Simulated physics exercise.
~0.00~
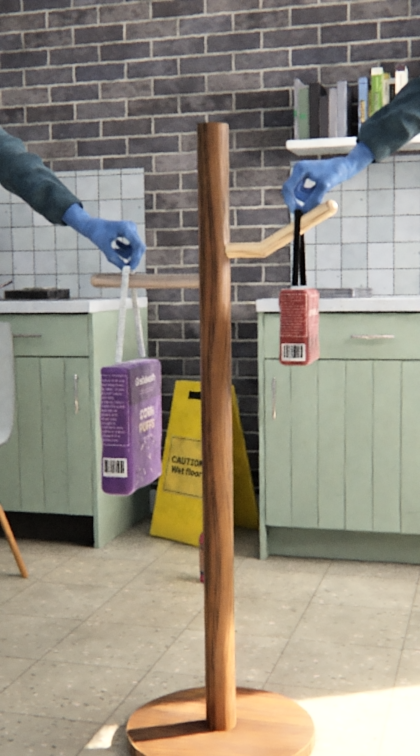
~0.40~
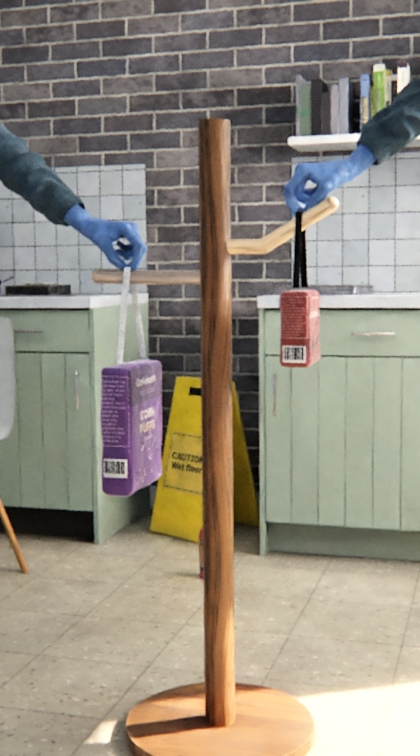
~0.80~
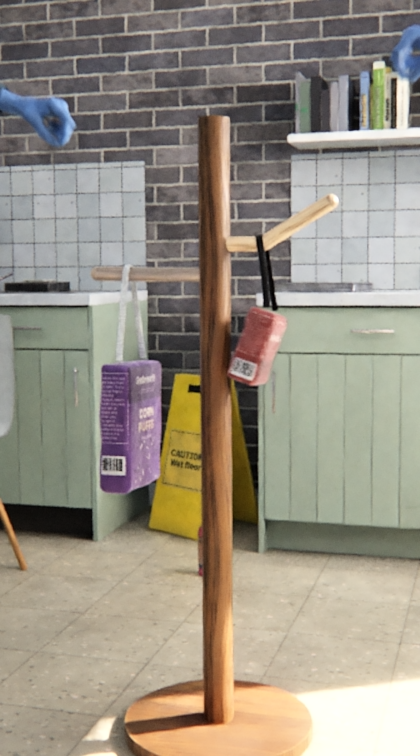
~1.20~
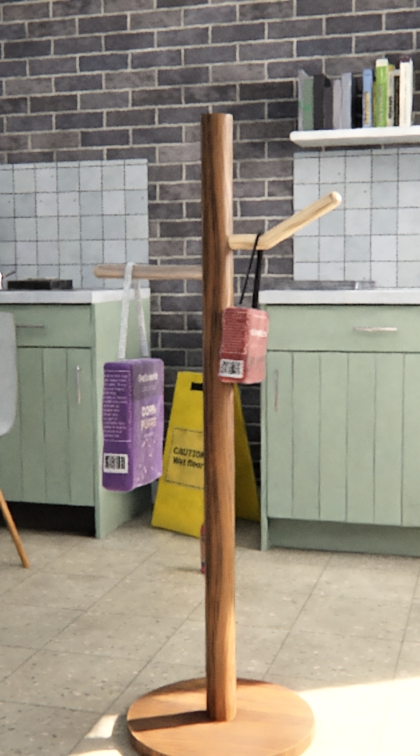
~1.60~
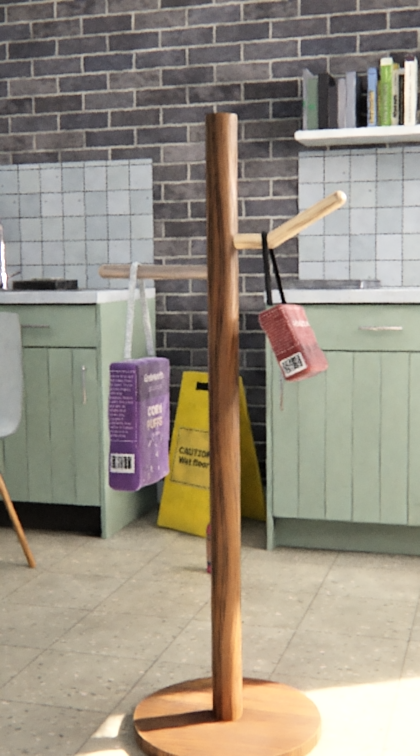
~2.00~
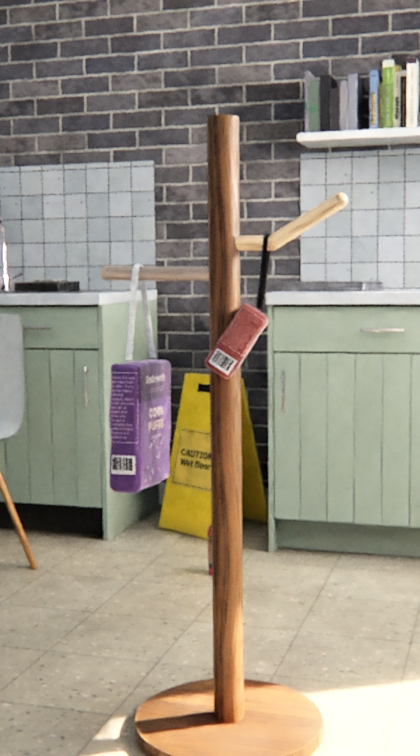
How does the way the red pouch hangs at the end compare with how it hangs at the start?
At the start the red pouch hangs upright, while at the end it is leaning at a tilt.
At first, two blue-gloved hands hold a purple bag and a red pouch by their loops at the pegs of a wooden post, the purple one on the left and the red one on the right. The hands let go and draw back out of view. The red pouch's loop slips down the slanted right peg toward the post, and the pouch swings left, then right, then left again. The purple bag hangs almost still on its peg. In the end both are still hanging, with the red pouch tilted in front of the post.
